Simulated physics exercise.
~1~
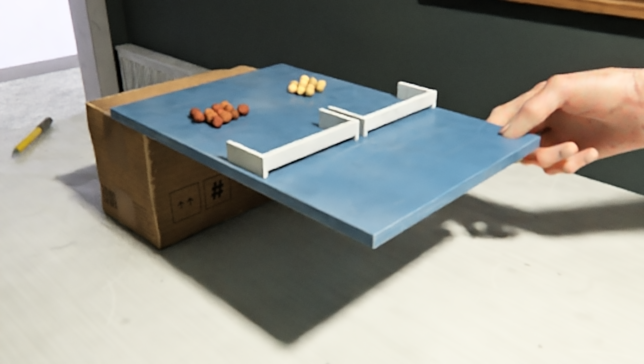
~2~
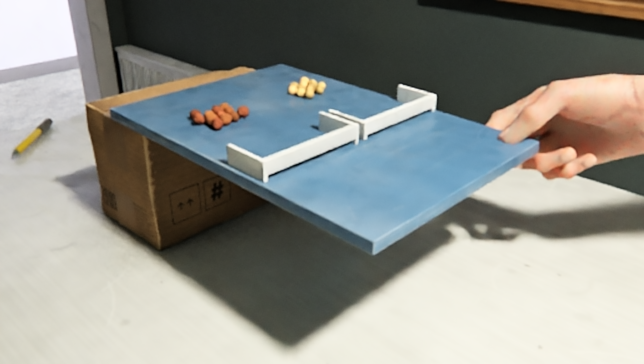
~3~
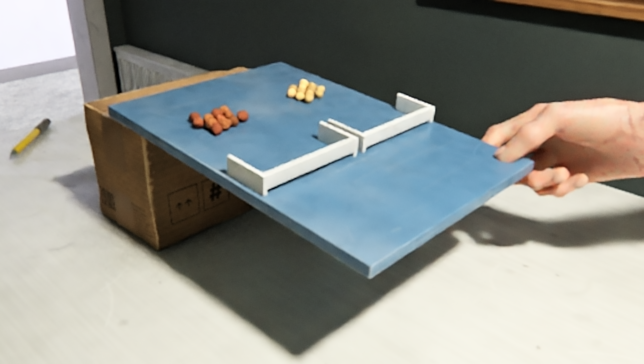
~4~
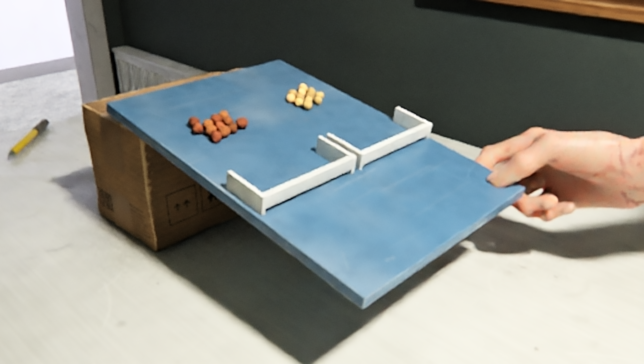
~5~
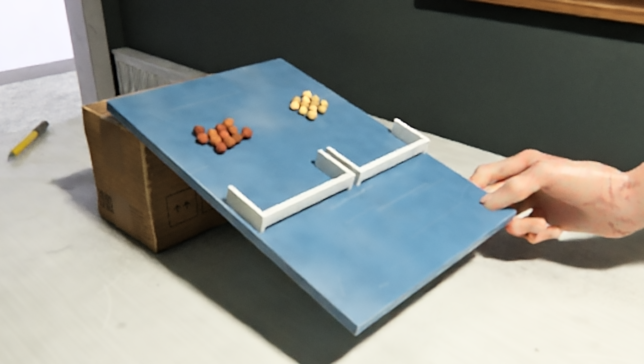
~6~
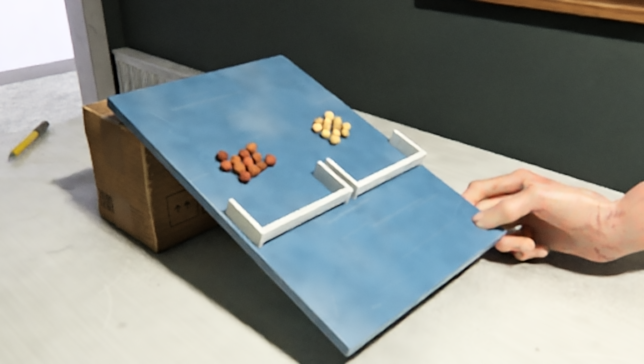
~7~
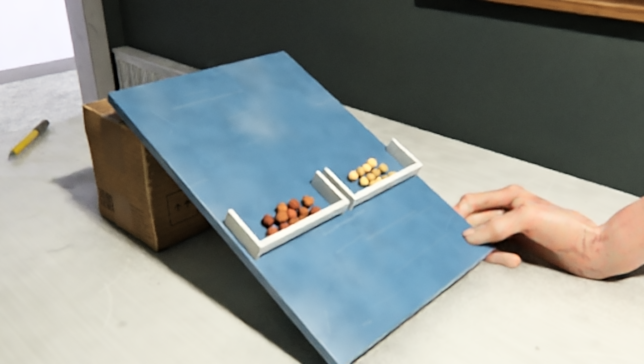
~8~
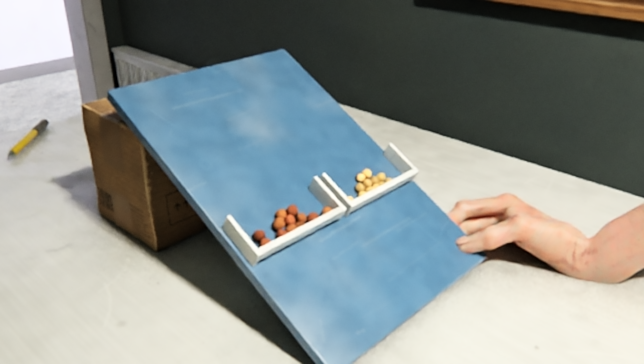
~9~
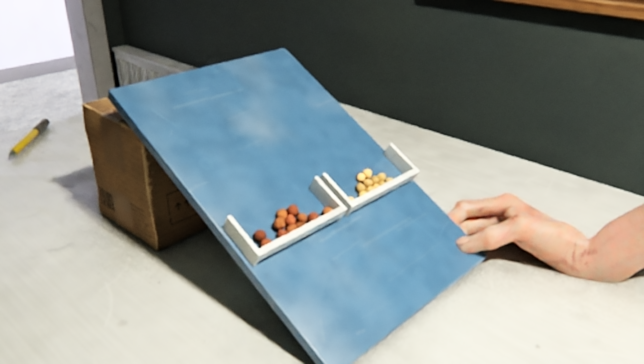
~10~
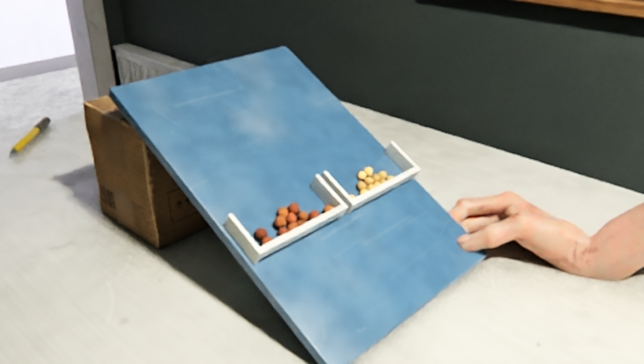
A hand lowered one end of a blue board propped on a cardboard box until it sloped steeply, and the reddish-brown and pale yellow balls on it slid down and stopped, each group gathered behind its own white barrier.
